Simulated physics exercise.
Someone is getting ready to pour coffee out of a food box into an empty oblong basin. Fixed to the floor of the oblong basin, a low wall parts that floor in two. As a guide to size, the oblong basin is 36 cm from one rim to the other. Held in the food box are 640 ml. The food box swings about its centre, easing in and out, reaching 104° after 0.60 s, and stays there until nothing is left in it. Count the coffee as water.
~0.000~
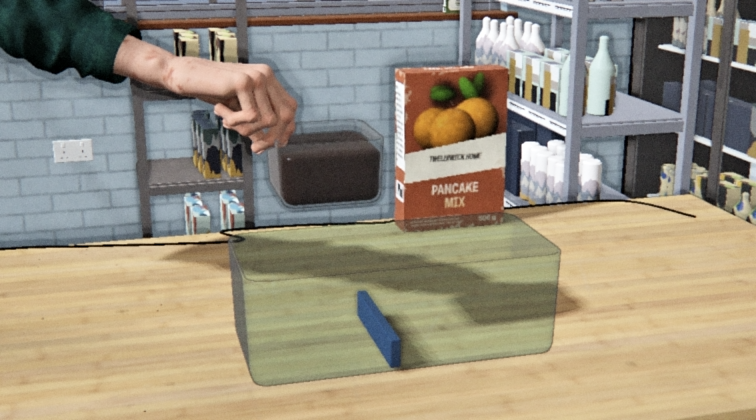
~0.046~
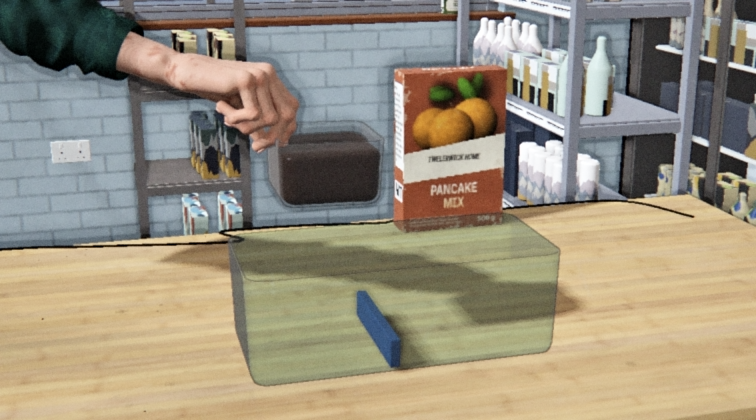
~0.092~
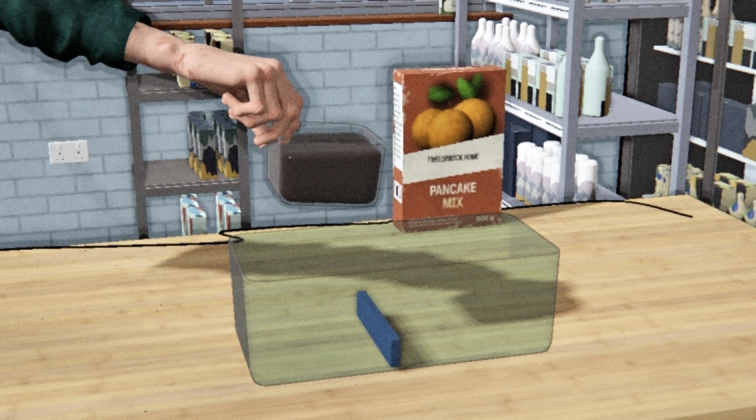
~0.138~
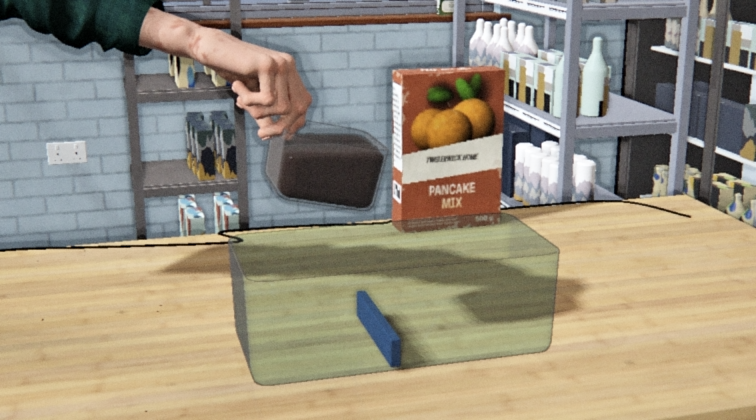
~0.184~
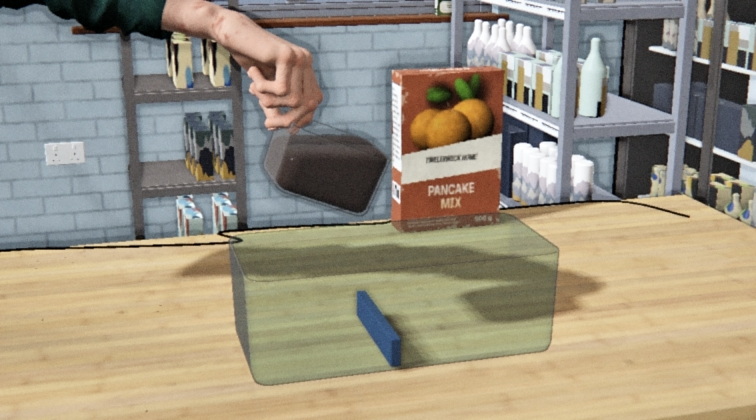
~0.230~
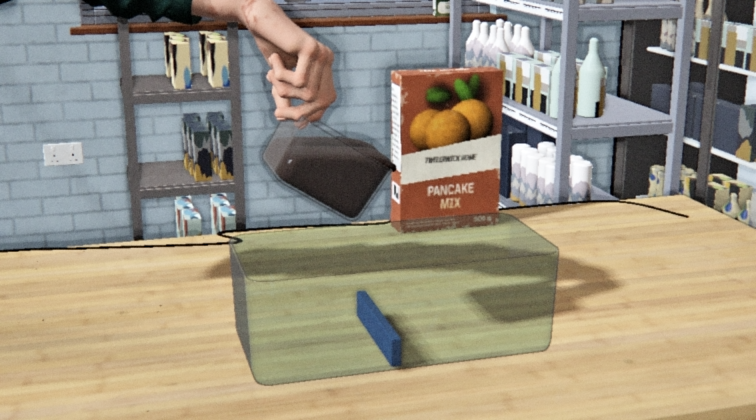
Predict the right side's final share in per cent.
The right side finishes with roughly 91 per cent.
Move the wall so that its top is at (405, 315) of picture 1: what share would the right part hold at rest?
With the wall placed like that, close to 70 per cent.
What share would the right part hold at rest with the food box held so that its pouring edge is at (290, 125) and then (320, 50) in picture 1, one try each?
10 per cent first, 70 per cent second.
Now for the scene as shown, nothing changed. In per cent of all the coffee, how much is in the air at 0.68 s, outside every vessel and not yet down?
I'd say some 5 per cent is in the air.
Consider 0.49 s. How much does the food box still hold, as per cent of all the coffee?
Close to 26 percent of the liquid remains at that time.
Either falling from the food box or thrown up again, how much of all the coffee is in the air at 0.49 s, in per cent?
32 %.
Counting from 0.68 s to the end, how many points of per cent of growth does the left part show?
It comes to some 1 per cent.
After 0.49 s the tilt is 96° and 27 per cent is still to pour, 0 is left of the wall and 40 right of it.
After 0.68 s the tilt is 104° and 6 per cent is still to pour, 7 is left of the wall and 83 right of it.
After 0.88 s the tilt is 104° and 0 per cent is still to pour, 8 is left of the wall and 89 right of it.
After 1.10 s the tilt is 104° and 0 per cent is still to pour, 8 is left of the wall and 91 right of it.
In the end 8 per cent lies left of the wall, 91 right of it and 1 outside.
